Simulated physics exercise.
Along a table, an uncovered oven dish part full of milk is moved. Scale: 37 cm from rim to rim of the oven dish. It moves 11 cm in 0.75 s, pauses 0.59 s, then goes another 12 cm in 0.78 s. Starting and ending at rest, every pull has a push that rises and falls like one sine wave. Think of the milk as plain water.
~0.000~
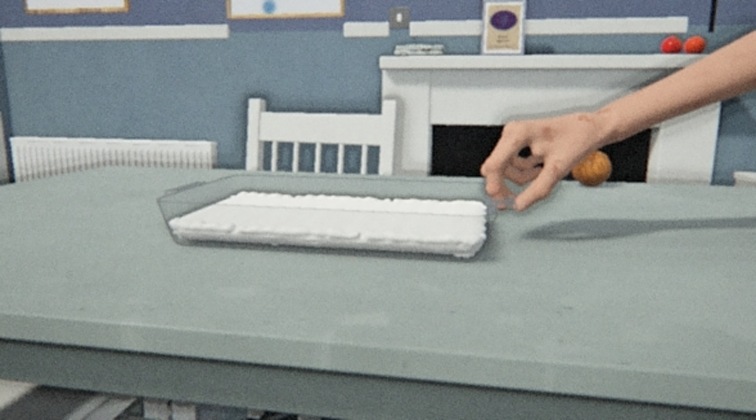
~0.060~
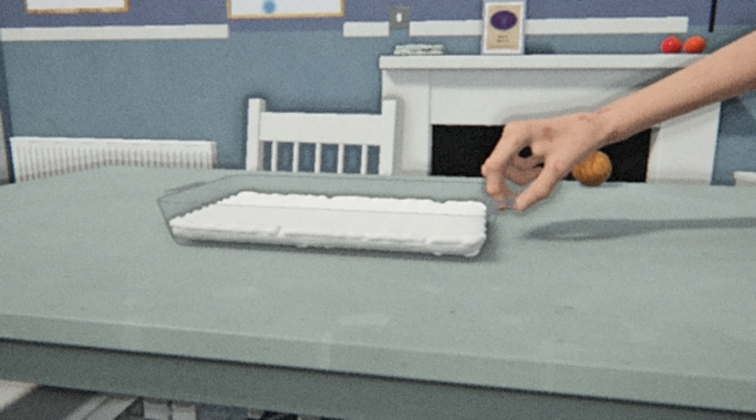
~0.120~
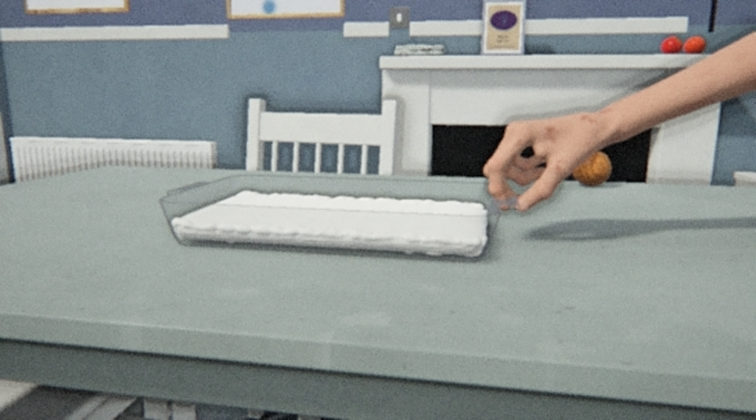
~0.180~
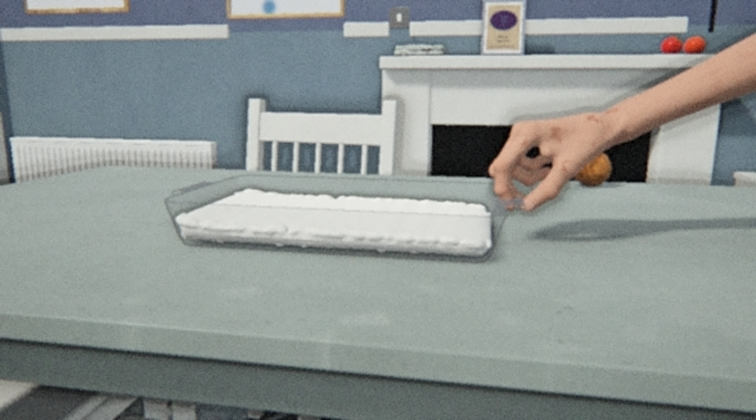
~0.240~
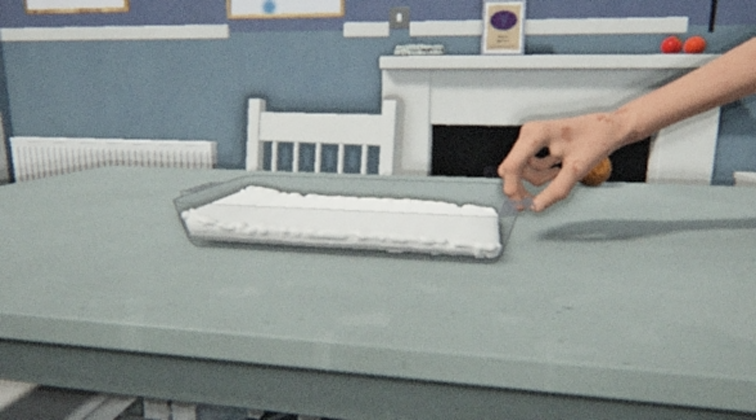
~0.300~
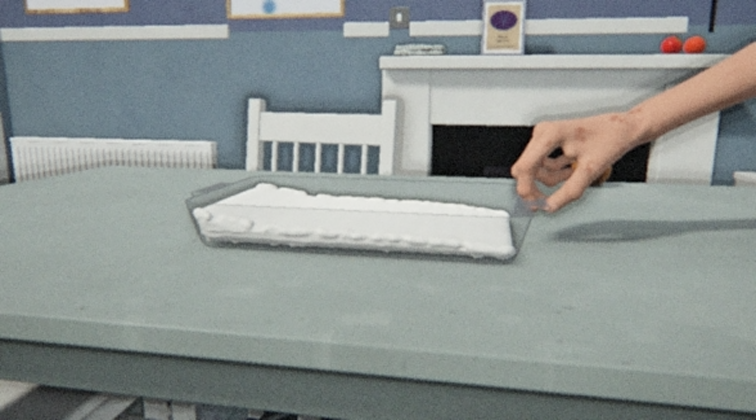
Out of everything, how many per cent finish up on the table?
About 14 in every hundred.
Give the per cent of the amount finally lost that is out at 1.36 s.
Roughly 30 per cent.
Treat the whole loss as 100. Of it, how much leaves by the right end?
80 %.
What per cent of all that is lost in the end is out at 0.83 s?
Close to 0 in a hundred.
After 0.83 s it has gone 11 cm; 0 per cent is out over the left end and 0 over the right.
After 1.36 s it has gone 11 cm; 0 per cent is out over the left end and 4 over the right.
After 1.88 s it has gone 21 cm; 3 per cent is out over the left end and 4 over the right.
After 2.41 s it has gone 23 cm; 3 per cent is out over the left end and 11 over the right.
In the end 14 per cent is out in all, 3 of it over the left end.
